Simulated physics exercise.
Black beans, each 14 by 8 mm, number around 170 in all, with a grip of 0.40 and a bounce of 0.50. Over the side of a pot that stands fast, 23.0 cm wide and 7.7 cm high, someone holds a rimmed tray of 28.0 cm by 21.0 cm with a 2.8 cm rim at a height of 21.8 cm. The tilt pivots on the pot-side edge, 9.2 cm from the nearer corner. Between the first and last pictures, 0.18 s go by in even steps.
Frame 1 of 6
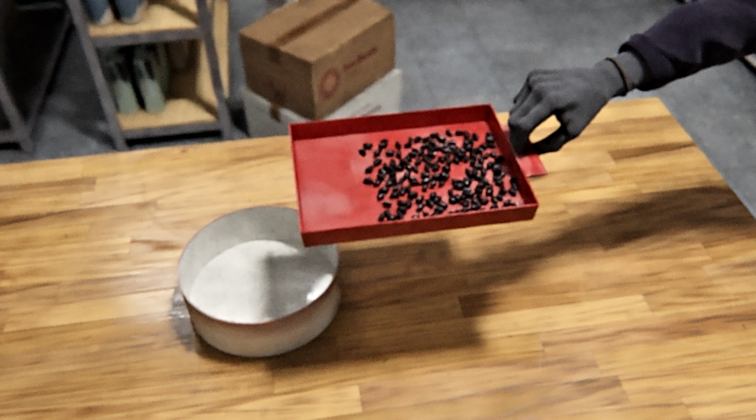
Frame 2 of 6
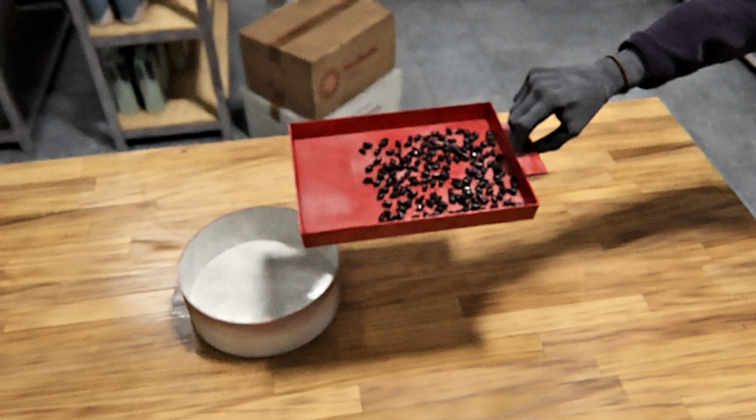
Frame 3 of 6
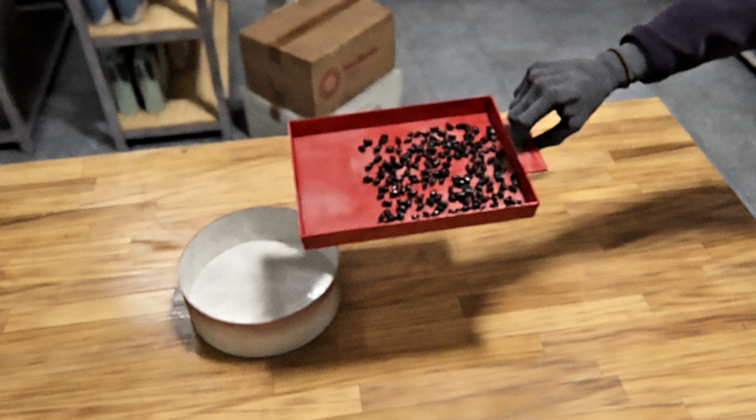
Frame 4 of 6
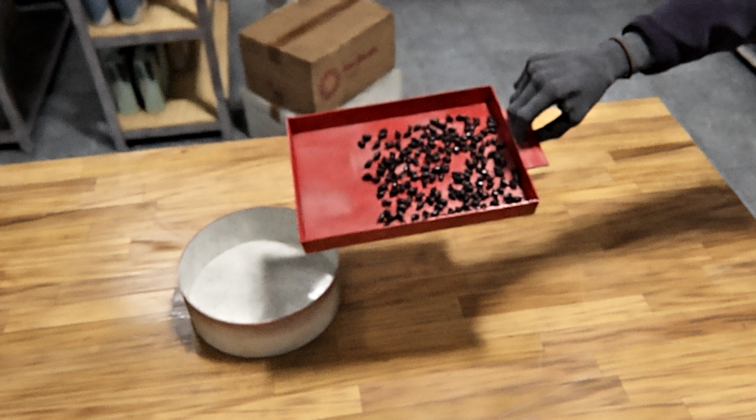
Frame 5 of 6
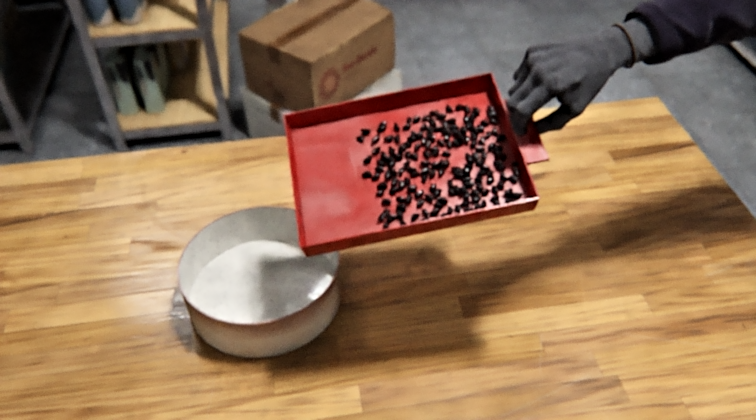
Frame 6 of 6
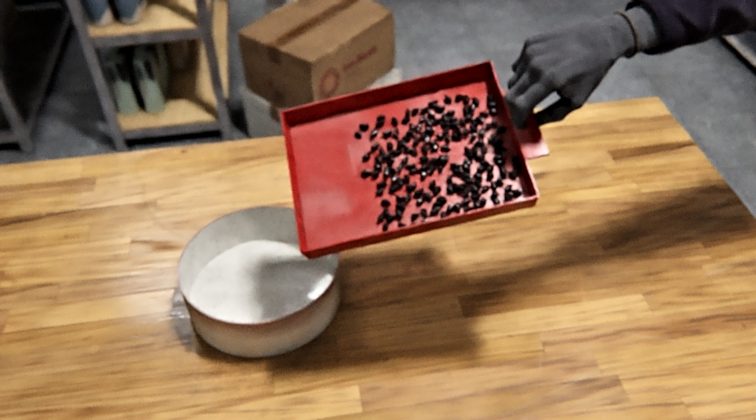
The clip opens on a gloved hand holding a red rimmed tray of scattered black beans level beside a round, pale pot on a wooden table. The hand slowly raises the tray's right side, tilting it modestly toward the pot, while the beans stay mostly in place and the pot remains still.
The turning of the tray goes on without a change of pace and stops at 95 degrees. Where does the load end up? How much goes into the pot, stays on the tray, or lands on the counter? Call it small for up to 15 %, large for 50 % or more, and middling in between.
Pot - small, tray - small, counter - large.
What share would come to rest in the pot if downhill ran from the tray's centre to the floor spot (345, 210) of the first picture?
The share would be about 10 percent.
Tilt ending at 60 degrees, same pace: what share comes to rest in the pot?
Near 0 %, then.
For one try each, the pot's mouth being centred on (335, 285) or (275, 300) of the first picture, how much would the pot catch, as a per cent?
Roughly 90 per cent, then 80 per cent.
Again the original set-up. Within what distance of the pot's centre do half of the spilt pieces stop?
Distance: Some 18 cm.
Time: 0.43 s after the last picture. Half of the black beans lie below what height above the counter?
About 20 centimetres.
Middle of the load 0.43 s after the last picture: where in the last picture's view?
Approximately (366, 252) in the last picture.
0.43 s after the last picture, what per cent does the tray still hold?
Roughly 90 per cent.
Then, 0.25 s after the last picture, tilt 58 degrees; the tray holds 100 %, the pot 0 %.
Then, 0.43 s after the last picture, tilt 83 degrees; the tray holds 90 %, the pot 0 %.
Then, 0.71 s after the last picture, tilt 95 degrees; the tray holds 10 %, the pot 5 %.
In the end, pot 5 %, tray 10 %, counter 85 %.
